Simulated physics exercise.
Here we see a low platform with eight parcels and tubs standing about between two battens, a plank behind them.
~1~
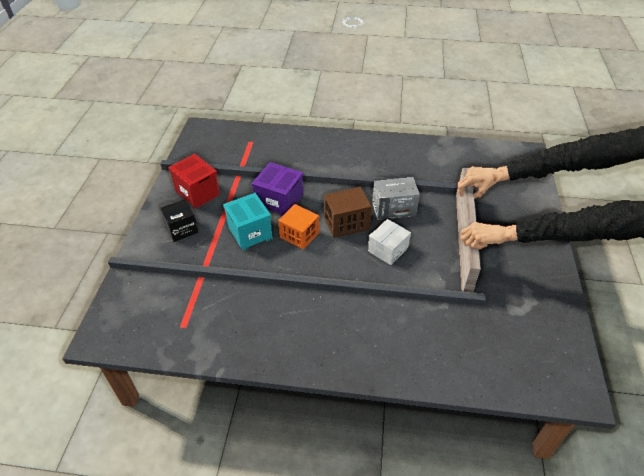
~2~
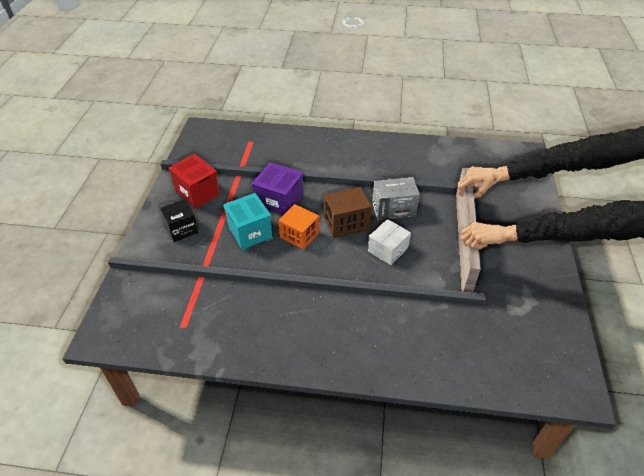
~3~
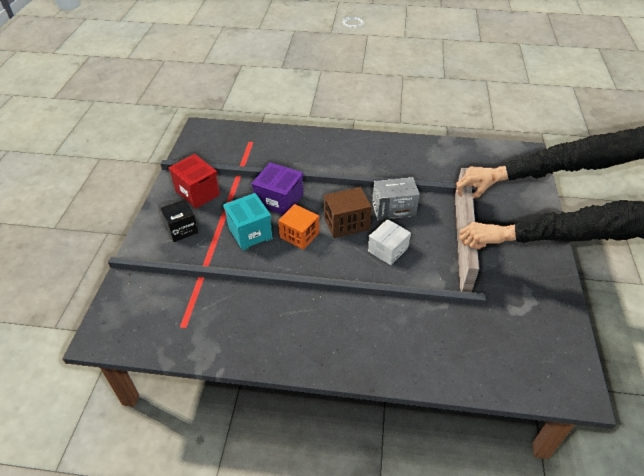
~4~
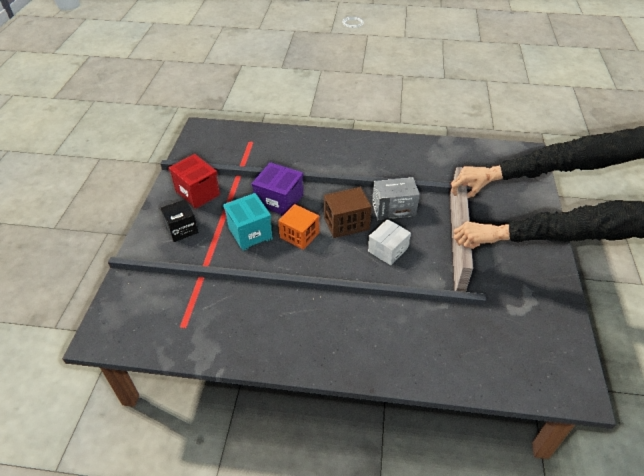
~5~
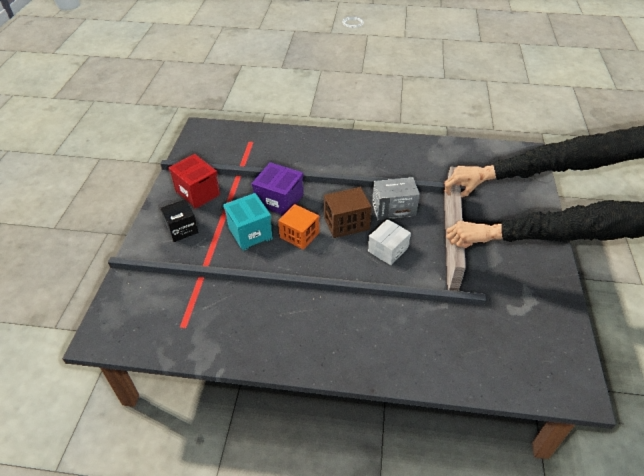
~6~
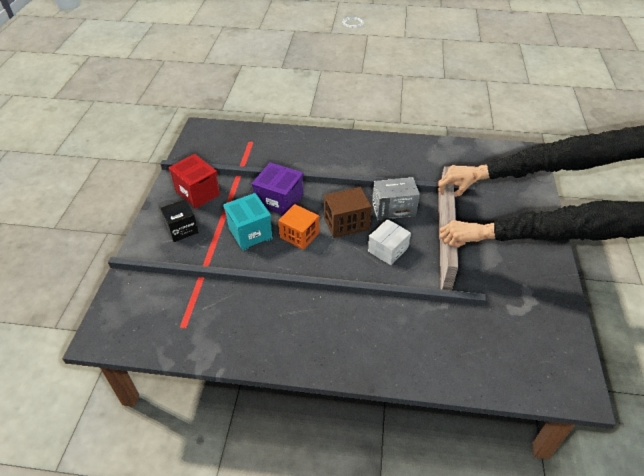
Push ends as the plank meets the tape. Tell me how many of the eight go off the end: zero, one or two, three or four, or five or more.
The push is going to send one or two over the edge.
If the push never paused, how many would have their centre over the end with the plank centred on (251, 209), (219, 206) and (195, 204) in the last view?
0; 2; 3.
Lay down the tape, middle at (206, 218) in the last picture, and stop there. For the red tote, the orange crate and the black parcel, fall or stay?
Well, the red tote leaves the top, the orange crate hangs in there, and the black parcel leaves the top.
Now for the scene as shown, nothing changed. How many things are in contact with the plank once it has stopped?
That makes 3.
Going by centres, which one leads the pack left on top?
Foremost, the turquoise tote.
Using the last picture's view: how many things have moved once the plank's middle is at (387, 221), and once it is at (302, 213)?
The first number is 3, the next one 6.
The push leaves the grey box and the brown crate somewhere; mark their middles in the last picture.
In the last picture the grey box sits at (214, 175) while the brown crate sits at (209, 201).
Soon after, none off yet; black parcel at rest near (180, 221); red tote at rest near (195, 182); turquoise tote at rest near (249, 222).
At rest, the number that fall off is one or two; fallen, red tote and black parcel.
